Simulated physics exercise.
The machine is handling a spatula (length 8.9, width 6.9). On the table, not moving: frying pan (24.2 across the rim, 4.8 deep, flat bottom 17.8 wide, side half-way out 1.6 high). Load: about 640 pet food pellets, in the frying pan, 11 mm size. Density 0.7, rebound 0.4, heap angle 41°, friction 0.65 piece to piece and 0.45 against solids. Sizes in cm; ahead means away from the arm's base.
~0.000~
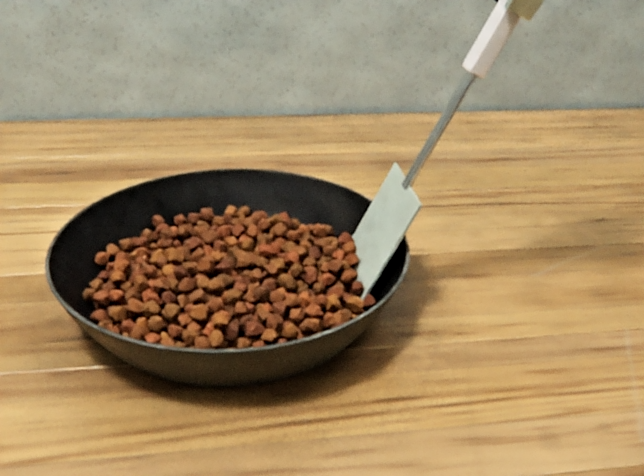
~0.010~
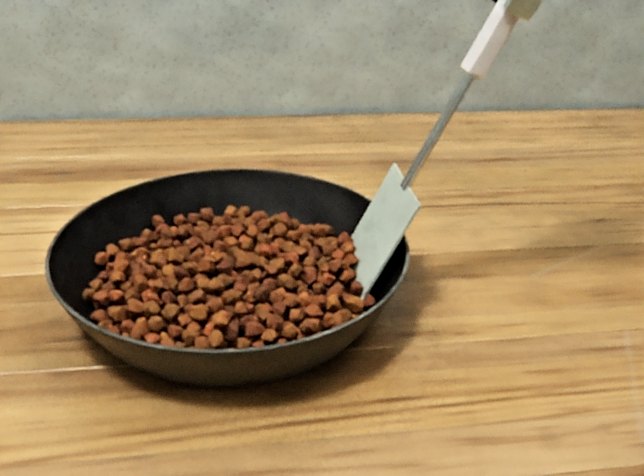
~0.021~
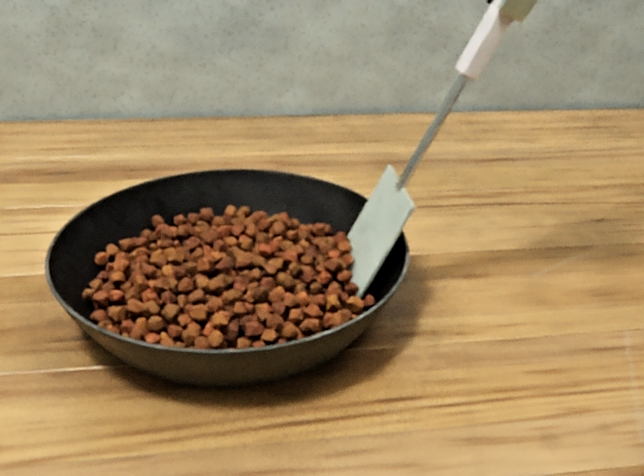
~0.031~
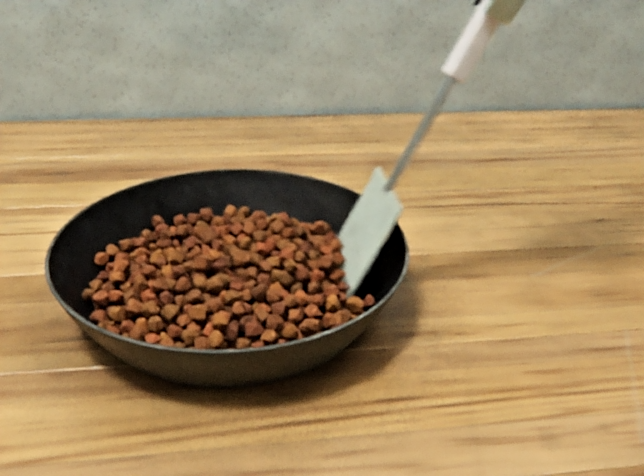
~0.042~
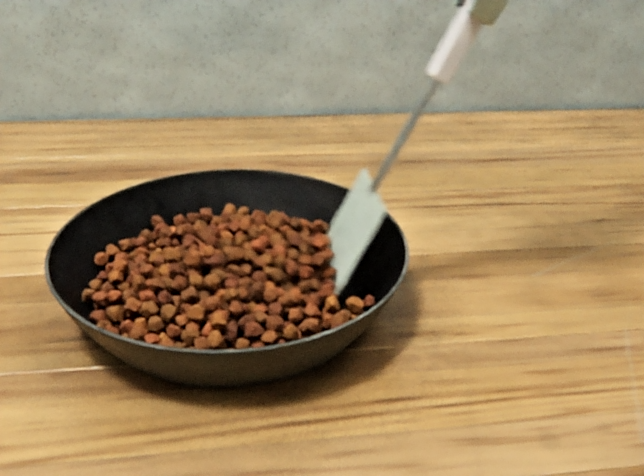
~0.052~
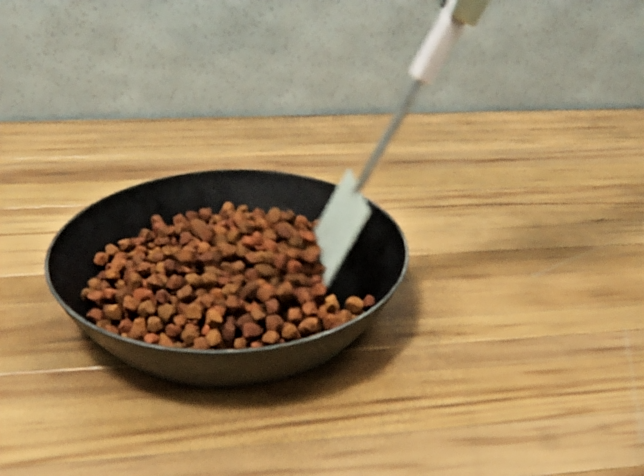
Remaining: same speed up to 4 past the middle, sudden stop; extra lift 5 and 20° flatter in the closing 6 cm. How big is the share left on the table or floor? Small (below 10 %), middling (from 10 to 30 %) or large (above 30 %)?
A middling share, from 10 to 30 %, ends on the table or floor.
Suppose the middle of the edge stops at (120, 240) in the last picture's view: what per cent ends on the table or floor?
About 20 per cent.
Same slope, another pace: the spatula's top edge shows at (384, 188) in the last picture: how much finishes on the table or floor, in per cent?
About 0 per cent.
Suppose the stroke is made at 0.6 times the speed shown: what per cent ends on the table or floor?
Some 0 per cent.
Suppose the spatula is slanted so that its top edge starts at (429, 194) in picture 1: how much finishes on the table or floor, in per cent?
About 15 per cent.
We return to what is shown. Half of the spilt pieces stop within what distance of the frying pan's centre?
Roughly 30 cm.
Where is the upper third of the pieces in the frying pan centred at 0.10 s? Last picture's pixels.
Around (194, 255).
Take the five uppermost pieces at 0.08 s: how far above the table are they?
About 6 cm.
After 0.08 s, sloping 64°, highest piece 6 above the table; 635 in the frying pan.
After 0.10 s, sloping 57°, highest piece 7 above the table; 635 in the frying pan.
After 0.32 s, sloping 45°, highest piece 8 above the table; 547 in the frying pan, 78 on the table or floor, 10 on the blade or in flight.
After 1.37 s, sloping 45°, highest piece 5 above the table; 546 in the frying pan, 89 on the table or floor.
At rest, 546 in the frying pan, 89 on the table or floor. That is 14 % on the table or floor.
